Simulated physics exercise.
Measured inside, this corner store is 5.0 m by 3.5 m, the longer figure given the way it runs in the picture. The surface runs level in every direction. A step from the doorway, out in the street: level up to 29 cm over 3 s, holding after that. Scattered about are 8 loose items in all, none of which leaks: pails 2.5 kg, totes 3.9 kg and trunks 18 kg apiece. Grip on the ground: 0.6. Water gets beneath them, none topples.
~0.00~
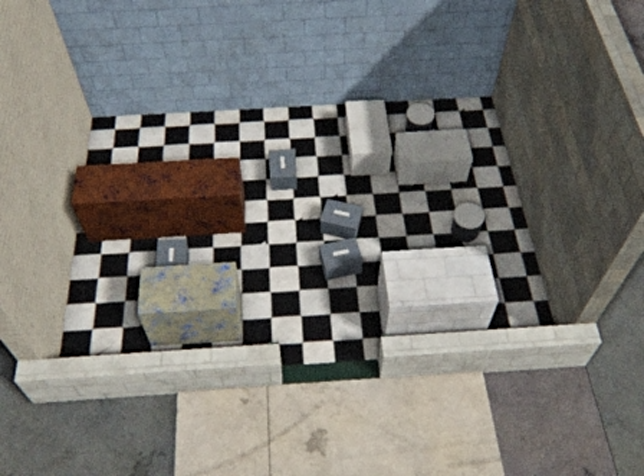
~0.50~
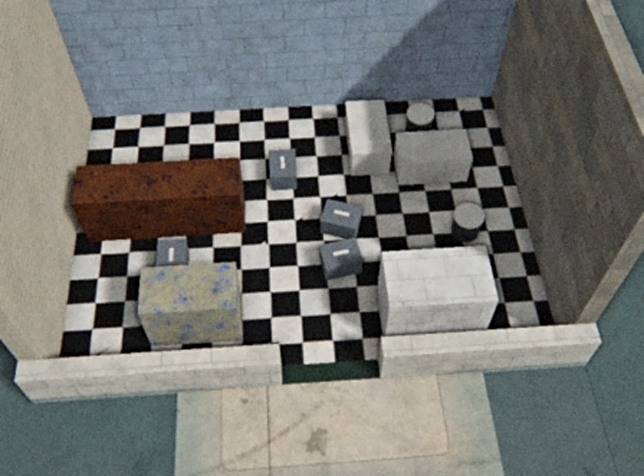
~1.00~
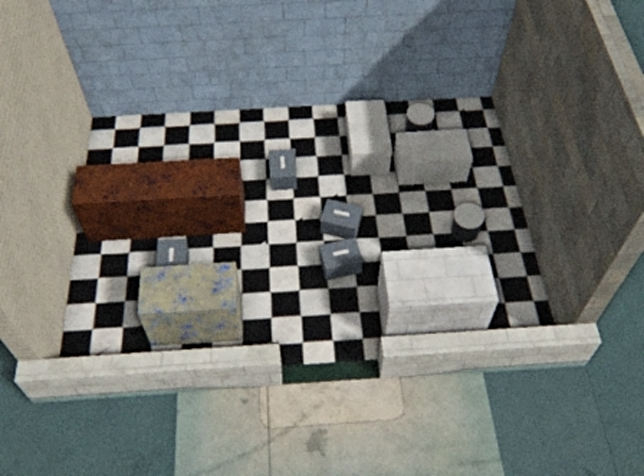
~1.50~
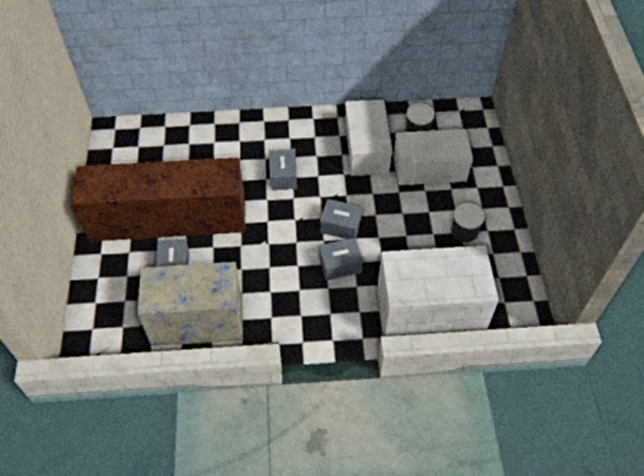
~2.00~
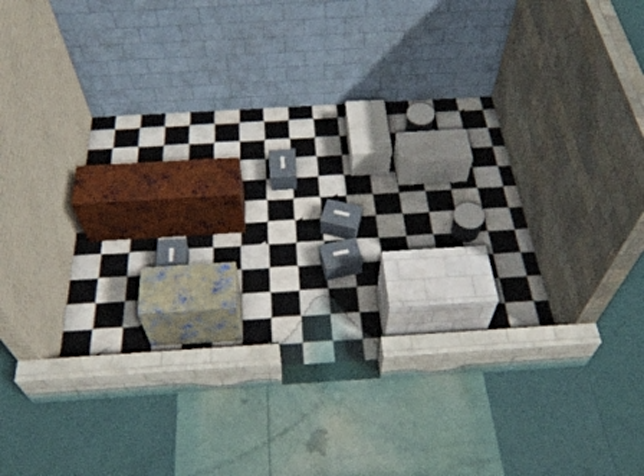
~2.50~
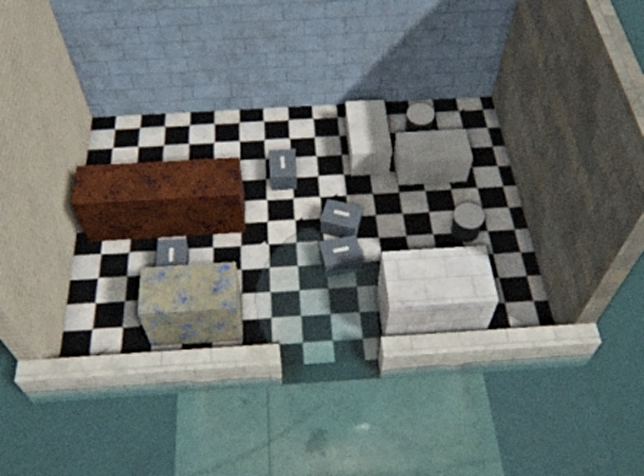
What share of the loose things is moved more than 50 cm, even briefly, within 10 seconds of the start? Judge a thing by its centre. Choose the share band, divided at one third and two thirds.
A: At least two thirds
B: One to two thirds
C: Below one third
The answer is A.
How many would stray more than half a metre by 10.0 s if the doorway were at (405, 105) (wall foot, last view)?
Then 8.
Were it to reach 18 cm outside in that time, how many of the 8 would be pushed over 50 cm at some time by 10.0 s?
Then it comes to 5.
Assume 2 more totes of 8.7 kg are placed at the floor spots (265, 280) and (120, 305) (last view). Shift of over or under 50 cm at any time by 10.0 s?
In that order: Beyond the mark, within the mark.
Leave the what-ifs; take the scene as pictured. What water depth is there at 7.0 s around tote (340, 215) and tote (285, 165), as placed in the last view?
I'd estimate 15 cm for the first and 8 cm for the second.
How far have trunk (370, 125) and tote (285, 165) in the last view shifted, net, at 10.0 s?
140 cm, 80 cm.
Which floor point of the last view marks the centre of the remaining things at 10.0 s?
I'd say about (384, 225) in the last view.
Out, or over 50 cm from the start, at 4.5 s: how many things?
By my tally, 3.
After 3.5 s 2 of 8 are over 50 cm from their spots; 1 afloat.
After 4.5 s 3 of 8 are over 50 cm from their spots; 3 afloat.
After 7.0 s 7 of 8 are over 50 cm from their spots; 6 afloat.
After 10.0 s 8 of 8 are over 50 cm from their spots, and 8 have been at some point; 8 afloat.
